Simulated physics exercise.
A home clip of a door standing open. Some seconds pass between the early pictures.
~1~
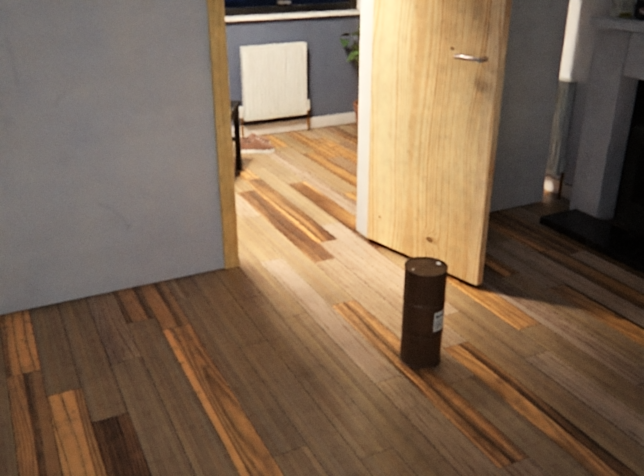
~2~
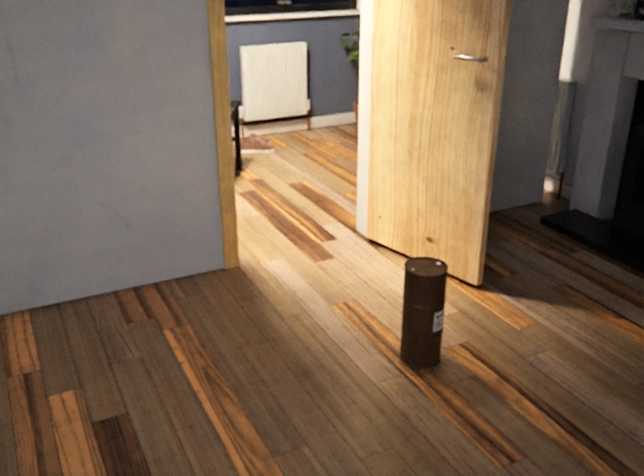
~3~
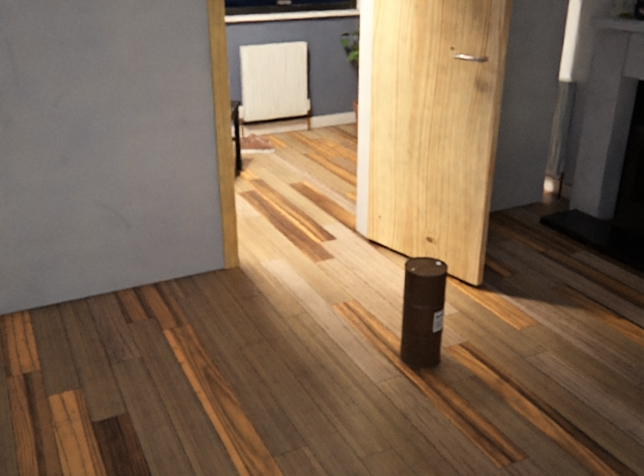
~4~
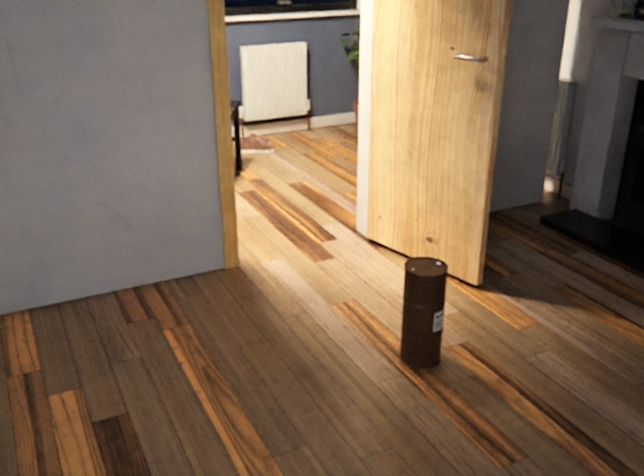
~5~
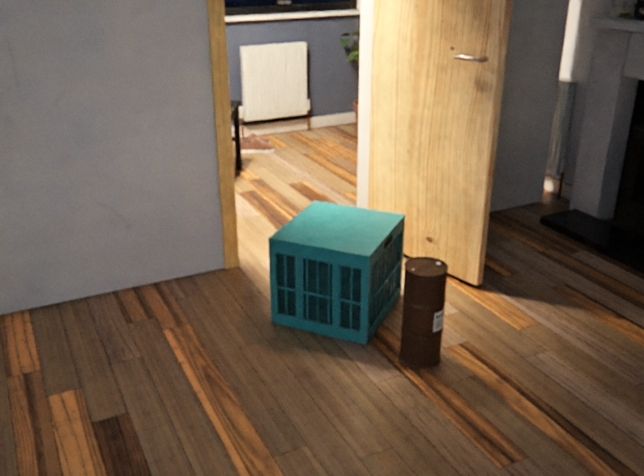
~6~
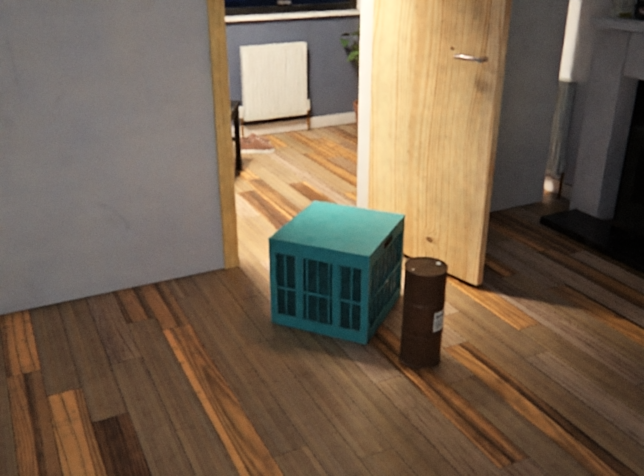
A turquoise crate suddenly appearing beside a still brown canister on a wooden floor, in front of a motionless open door.
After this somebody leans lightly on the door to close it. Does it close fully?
Outcome: The door jams.
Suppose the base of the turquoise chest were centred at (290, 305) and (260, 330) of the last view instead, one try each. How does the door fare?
First try: It stops short; second try: It closes.
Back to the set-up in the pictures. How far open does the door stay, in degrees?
Some 75° open.
Then, 0.30 s on from there, door at 97°.
Then, 0.40 s on from there, door at 90°.
Then, 0.50 s on from there, door at 83°.
Then, 0.70 s on from there, door at 75°.
In the end, door at 75°; both unmoved. At the end, from the last picture's camera, turquoise chest near (338, 268).
